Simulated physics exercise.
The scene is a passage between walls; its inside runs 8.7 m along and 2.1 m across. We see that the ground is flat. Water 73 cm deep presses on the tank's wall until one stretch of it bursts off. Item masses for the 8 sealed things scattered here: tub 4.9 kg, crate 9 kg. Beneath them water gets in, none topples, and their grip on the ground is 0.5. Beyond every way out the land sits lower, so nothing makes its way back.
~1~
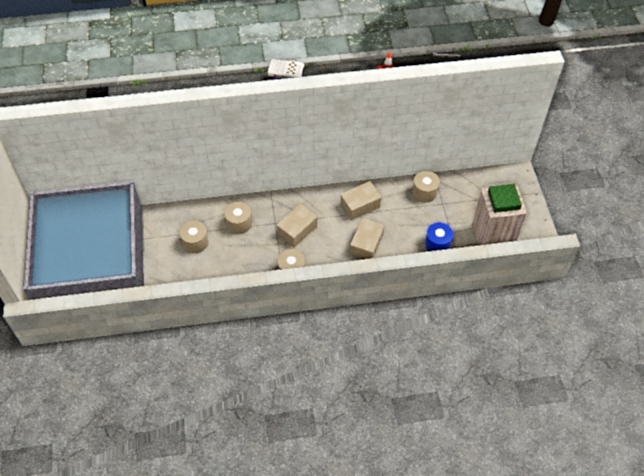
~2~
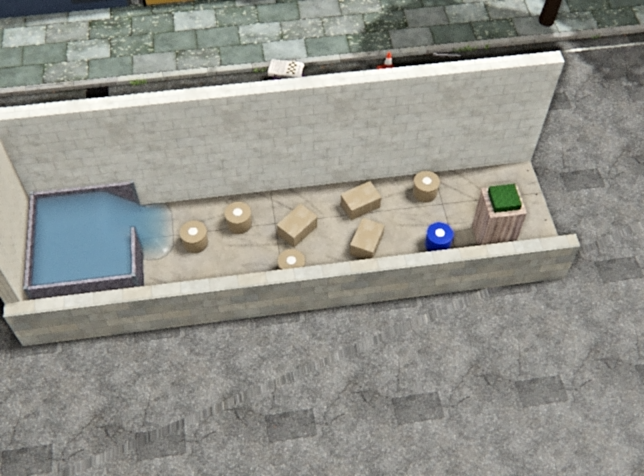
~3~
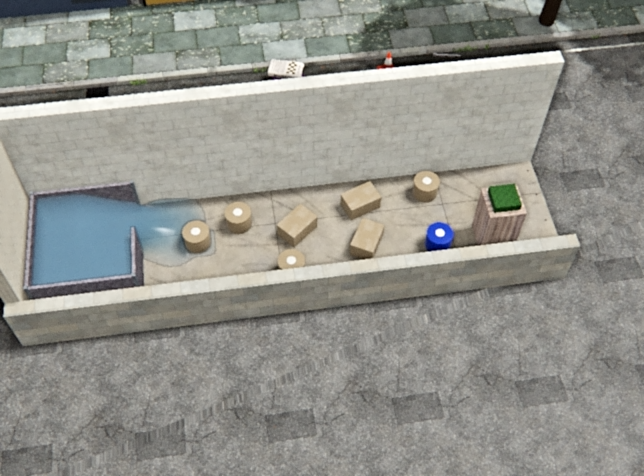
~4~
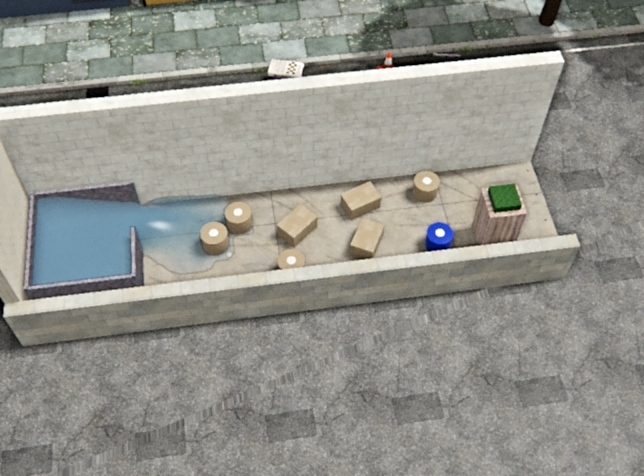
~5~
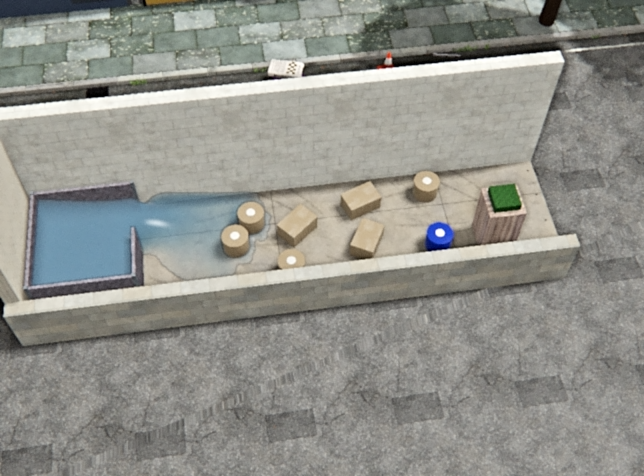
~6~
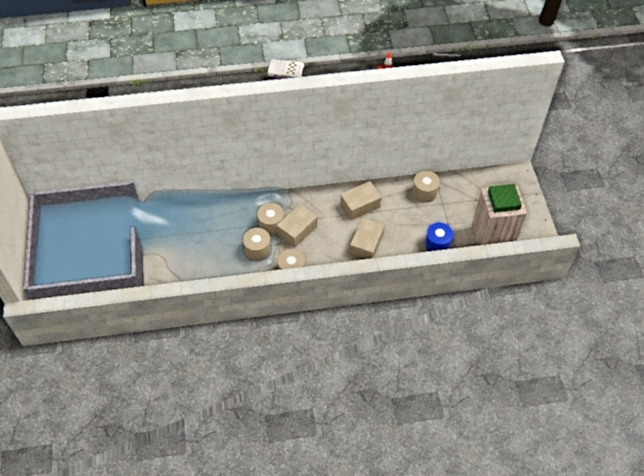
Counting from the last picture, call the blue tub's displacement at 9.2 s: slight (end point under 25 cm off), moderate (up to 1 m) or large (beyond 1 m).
Moderate.
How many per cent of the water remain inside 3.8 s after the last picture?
I'd say some 80 percent hasn't gone yet.
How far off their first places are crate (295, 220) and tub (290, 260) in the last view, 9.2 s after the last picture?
In that order: Gone out, then 250 cm.
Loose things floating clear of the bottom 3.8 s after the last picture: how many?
My tally comes to 6.
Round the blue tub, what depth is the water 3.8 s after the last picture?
About 17 cm.
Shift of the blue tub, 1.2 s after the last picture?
20 cm, give or take.
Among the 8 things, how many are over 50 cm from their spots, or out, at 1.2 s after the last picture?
Answer: 6.
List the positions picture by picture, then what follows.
The first frame shows the blue tub at (440, 233) rests on the ground; water covers 2.8 m2; 0 of 8 have shifted.
The second frame shows the blue tub at (440, 233), on the bottom; water covers 3.4 m2; 0 of 8 have shifted.
The third frame shows the blue tub at (440, 233), on the bottom; water covers 4.0 m2; 0 of 8 have shifted.
The fourth frame shows the blue tub at (440, 233), on the bottom; 4.8 m2 under water; 1 of 8 have shifted.
The fifth frame shows the blue tub at (440, 233), on the bottom; 5.5 m2 under water; 2 of 8 have shifted.
The sixth frame shows the blue tub at (440, 233) rests on the ground; water covers 6.5 m2; 2 of 8 have shifted.
Then, 1.2 s after the last picture the blue tub is near (449, 237), 0.2 m from its start, aground; 0 of 8 are out; 4 afloat.
Then, 3.8 s after the last picture the blue tub is near (471, 238), 0.5 m from its start, afloat; 2 of 8 are out; 6 afloat.
Then, 6.2 s after the last picture the blue tub is near (471, 242), 0.5 m from its start, afloat; 4 of 8 are out; 4 afloat.
Then, 9.2 s after the last picture the blue tub is near (471, 243), 0.5 m from its start, afloat; 5 of 8 are out; 3 afloat.
